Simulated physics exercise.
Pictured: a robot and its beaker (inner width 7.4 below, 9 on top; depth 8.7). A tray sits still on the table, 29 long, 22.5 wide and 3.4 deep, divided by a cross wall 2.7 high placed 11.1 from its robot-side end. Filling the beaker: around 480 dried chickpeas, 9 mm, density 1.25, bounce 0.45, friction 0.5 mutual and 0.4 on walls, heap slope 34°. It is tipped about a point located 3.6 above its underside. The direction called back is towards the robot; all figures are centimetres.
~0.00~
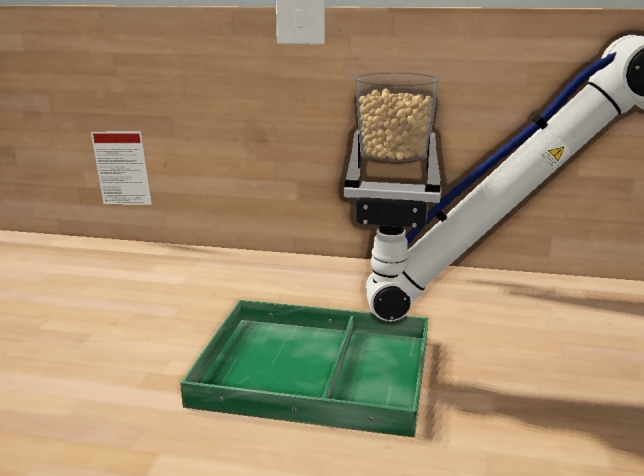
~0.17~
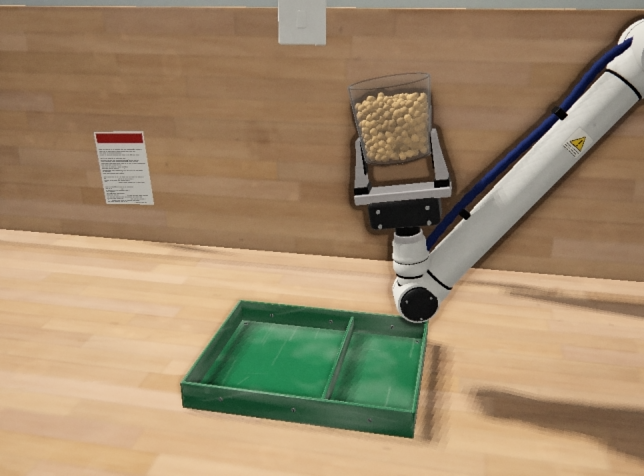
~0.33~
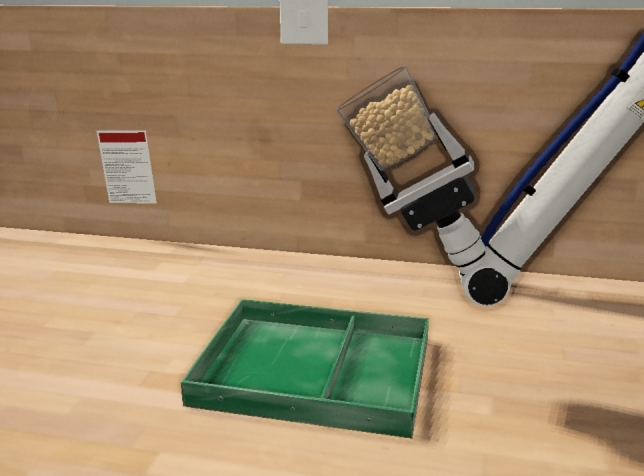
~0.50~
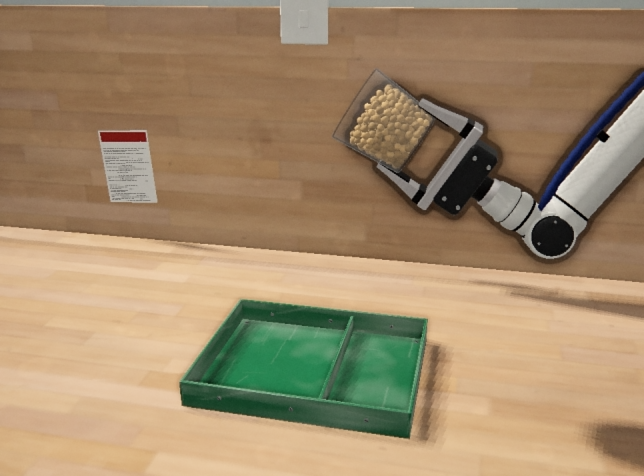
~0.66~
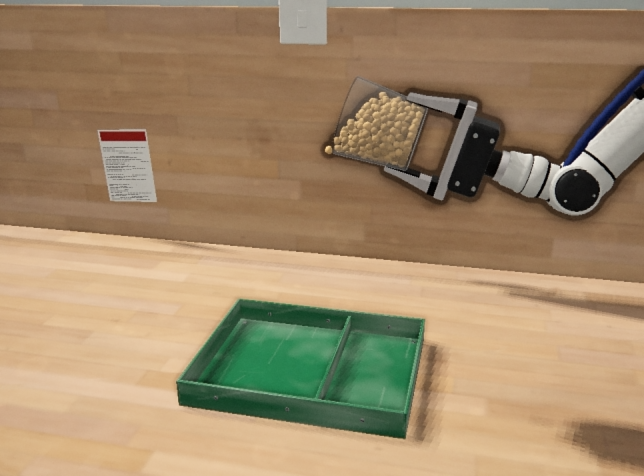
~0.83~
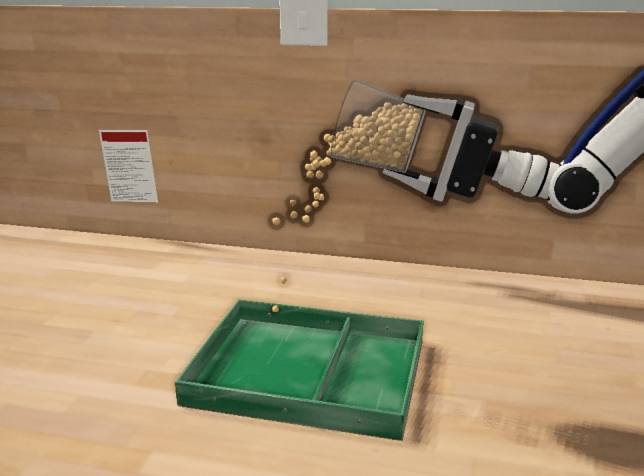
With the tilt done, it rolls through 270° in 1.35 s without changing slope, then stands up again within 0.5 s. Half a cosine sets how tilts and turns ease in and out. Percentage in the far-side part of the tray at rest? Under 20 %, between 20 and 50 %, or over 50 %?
Between 20 and 50 %.
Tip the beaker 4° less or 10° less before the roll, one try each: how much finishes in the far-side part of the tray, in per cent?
Roughly 25 % on the first try and 15 % on the second.
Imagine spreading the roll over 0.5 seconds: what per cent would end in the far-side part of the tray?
It would then come to about 25 per cent.
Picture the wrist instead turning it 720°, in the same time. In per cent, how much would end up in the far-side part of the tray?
In that case some 45 per cent.
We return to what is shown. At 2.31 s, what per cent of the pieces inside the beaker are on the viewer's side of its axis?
The answer works out at some 65 percent.
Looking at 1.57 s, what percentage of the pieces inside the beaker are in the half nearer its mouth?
I'd say about 40 %, give or take.
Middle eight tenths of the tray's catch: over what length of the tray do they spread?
The stretch runs close to 14 cm along the tray.
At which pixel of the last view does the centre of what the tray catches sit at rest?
The centre sits around (266, 367).
By 1.57 s, tipped 76°, highest piece 38 above the table; 374 in the beaker, 79 in the far-side part, 26 in flight or on a rim.
By 2.31 s, tipped 64°, highest piece 37 above the table; 288 in the beaker, 187 in the far-side part, 3 on the table or floor, 1 in flight or on a rim.
By 2.88 s, upright, highest piece 39 above the table; 288 in the beaker, 187 in the far-side part, 3 on the table or floor, 1 in the robot-side part.
By 3.58 s, upright, highest piece 39 above the table; 288 in the beaker, 187 in the far-side part, 3 on the table or floor, 1 in the robot-side part.
Final count, 288 in the beaker, 187 in the far-side part, 3 on the table or floor, 1 in the robot-side part. That is 39 % in the far-side part of the tray.
